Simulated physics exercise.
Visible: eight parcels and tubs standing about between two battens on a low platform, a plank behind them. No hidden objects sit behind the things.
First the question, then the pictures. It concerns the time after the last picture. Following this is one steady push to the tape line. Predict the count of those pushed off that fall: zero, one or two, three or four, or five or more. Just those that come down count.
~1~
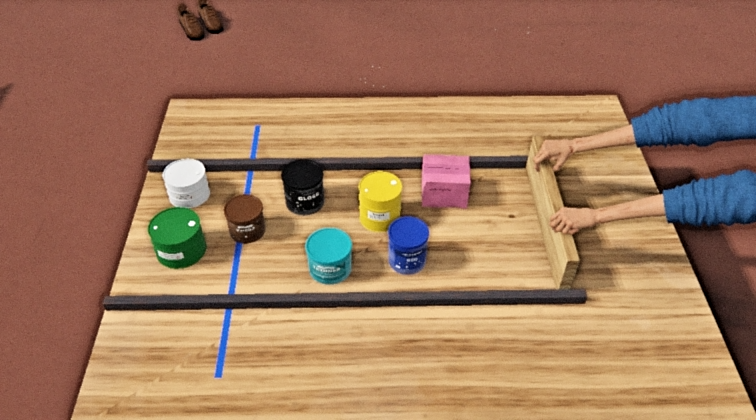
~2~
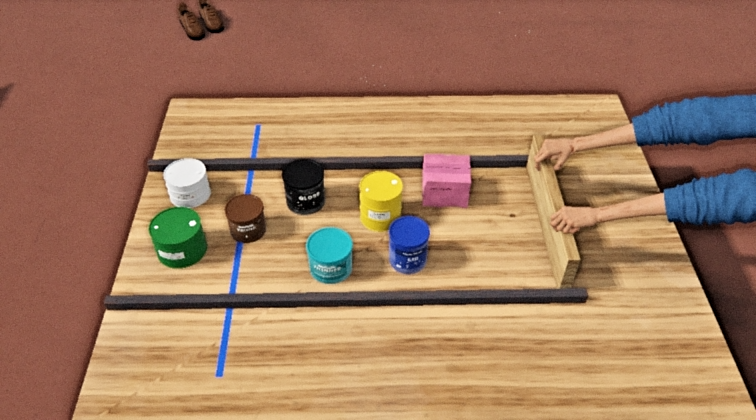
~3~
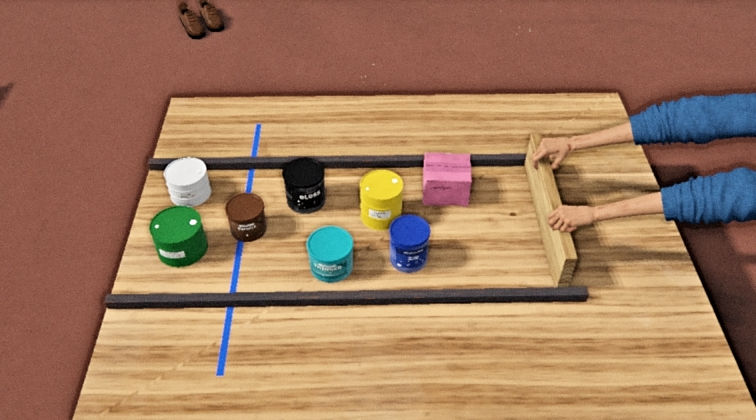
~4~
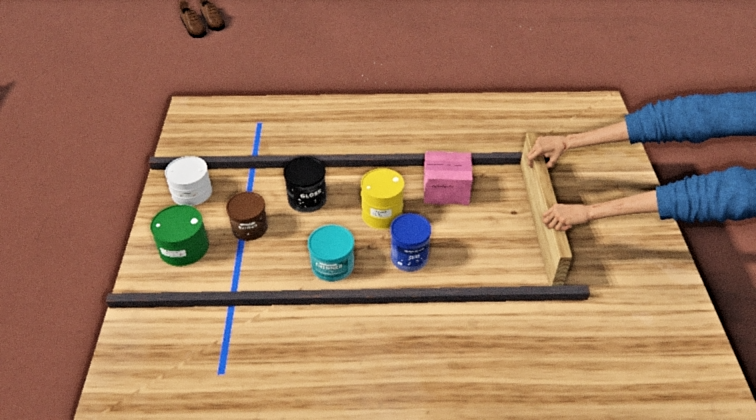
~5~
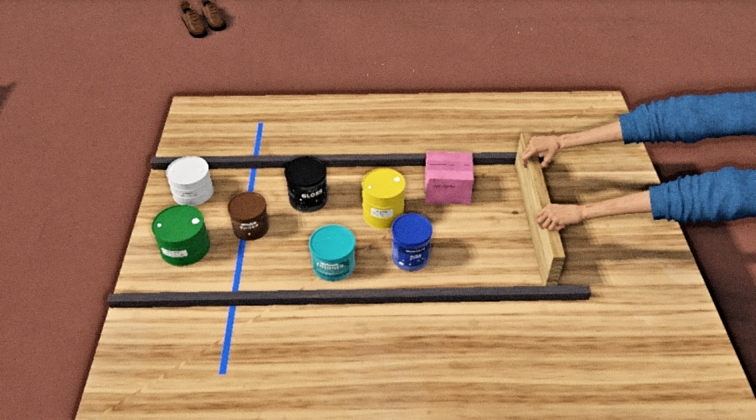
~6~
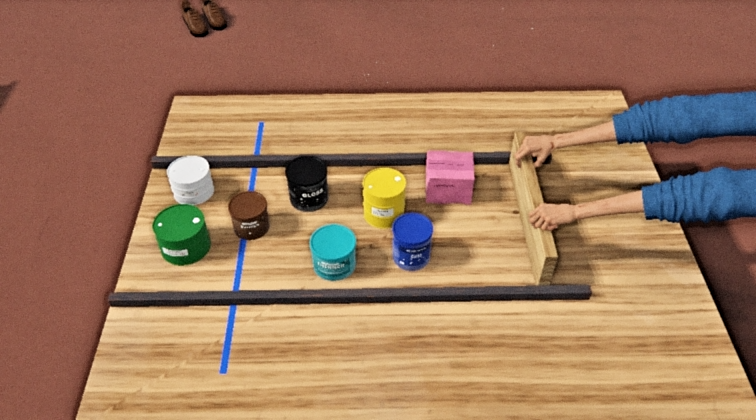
You'd find the ones that came down come in at none here.
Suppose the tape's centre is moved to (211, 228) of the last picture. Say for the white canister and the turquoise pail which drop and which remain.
Here's how it goes: The white canister goes down, and the turquoise pail stays where it is.
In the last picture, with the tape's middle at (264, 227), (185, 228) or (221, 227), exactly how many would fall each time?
Try 1: 0; try 2: 4; try 3: 1.
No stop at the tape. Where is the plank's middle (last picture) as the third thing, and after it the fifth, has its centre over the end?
At (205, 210) for the third, at (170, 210) for the fifth.
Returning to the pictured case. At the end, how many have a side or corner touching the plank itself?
I count 3 of them.
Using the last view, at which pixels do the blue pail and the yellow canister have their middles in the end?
Answer: First (219, 245), after that (223, 206).
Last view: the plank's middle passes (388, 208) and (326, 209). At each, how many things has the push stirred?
I make it 4 at the first spot and 5 at the other.
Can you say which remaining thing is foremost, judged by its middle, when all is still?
That would be the white canister.
Soon after, none off yet; white canister at rest near (191, 180); green canister at rest near (182, 235); brown pail at rest near (250, 216).
Then, none off yet; white canister at rest near (191, 180); green canister at rest near (182, 235); brown pail moved a little near (238, 217).
At rest, the number that fall off is zero.
